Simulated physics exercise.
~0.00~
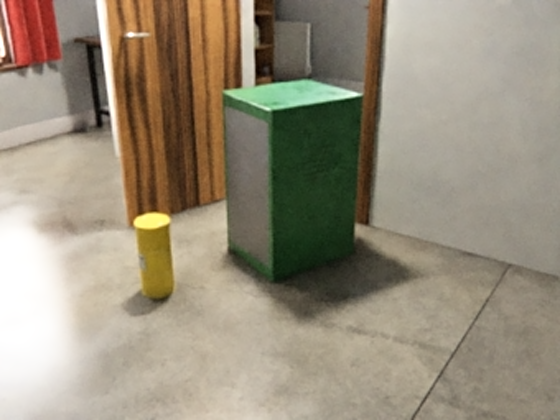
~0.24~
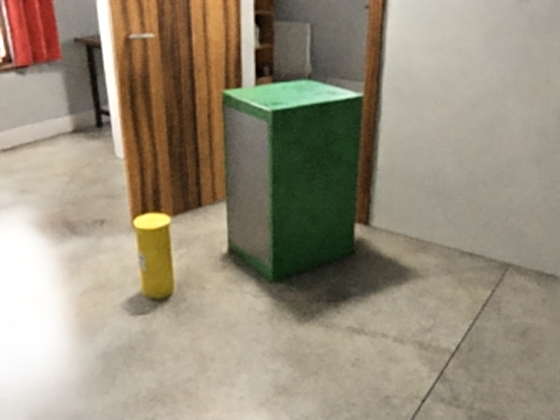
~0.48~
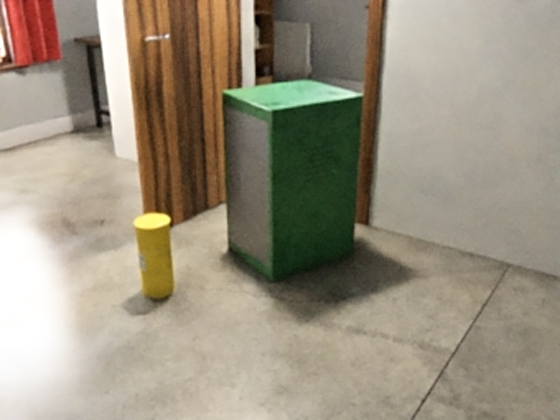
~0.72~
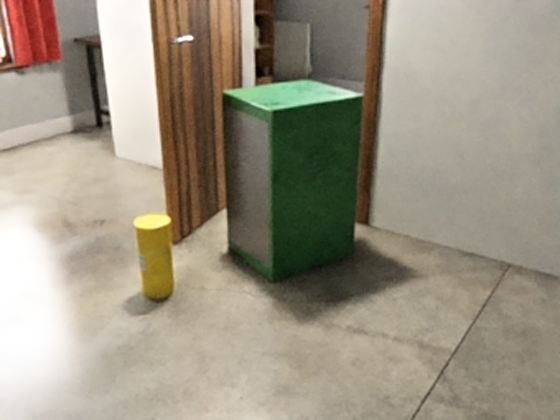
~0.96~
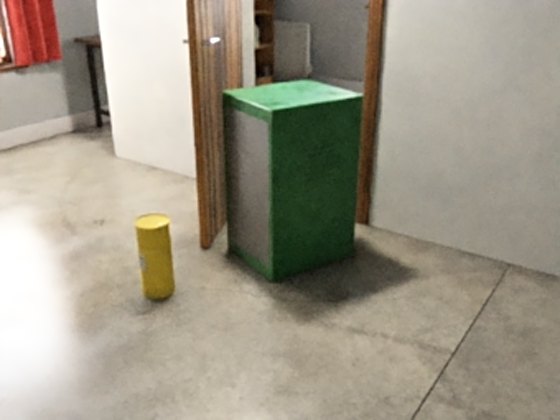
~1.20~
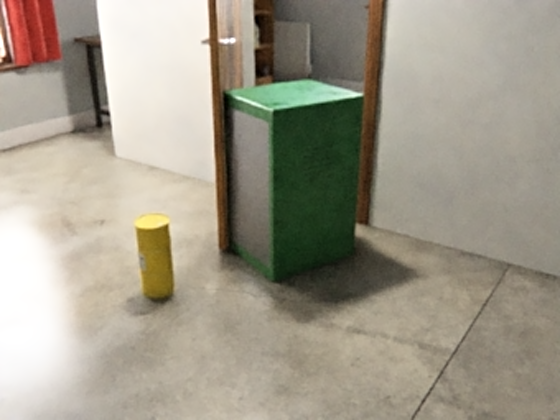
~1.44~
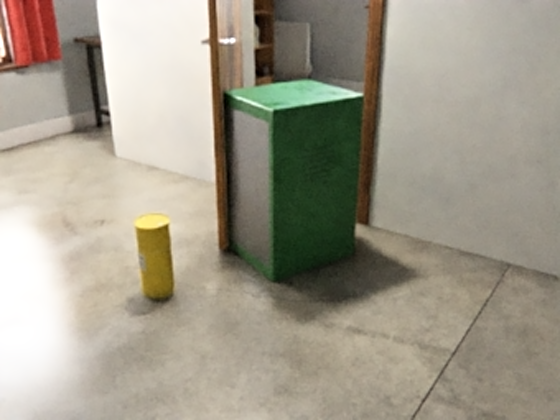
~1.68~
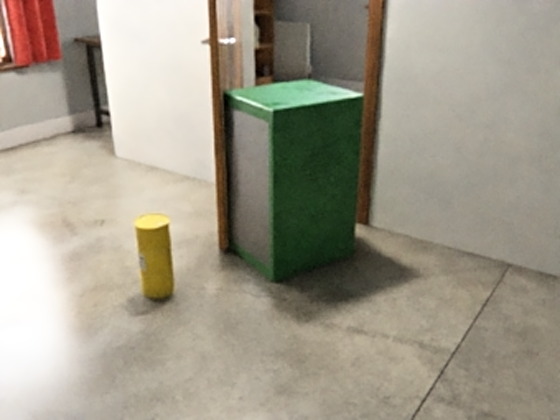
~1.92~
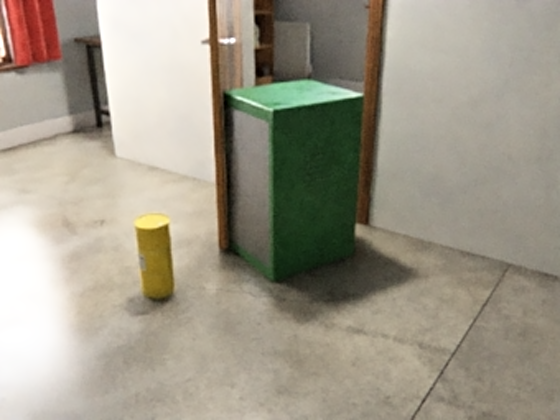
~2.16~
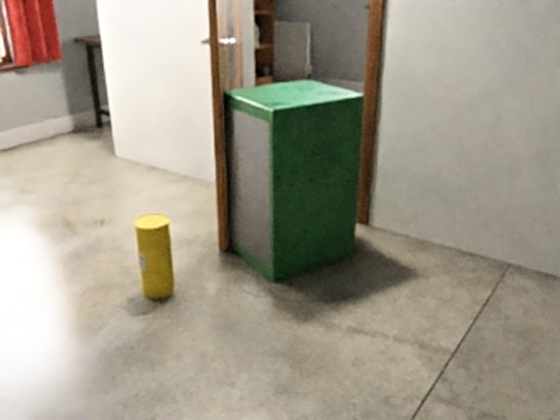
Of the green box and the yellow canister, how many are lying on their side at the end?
None of them are; the green box and the yellow canister both still stand upright at the end.
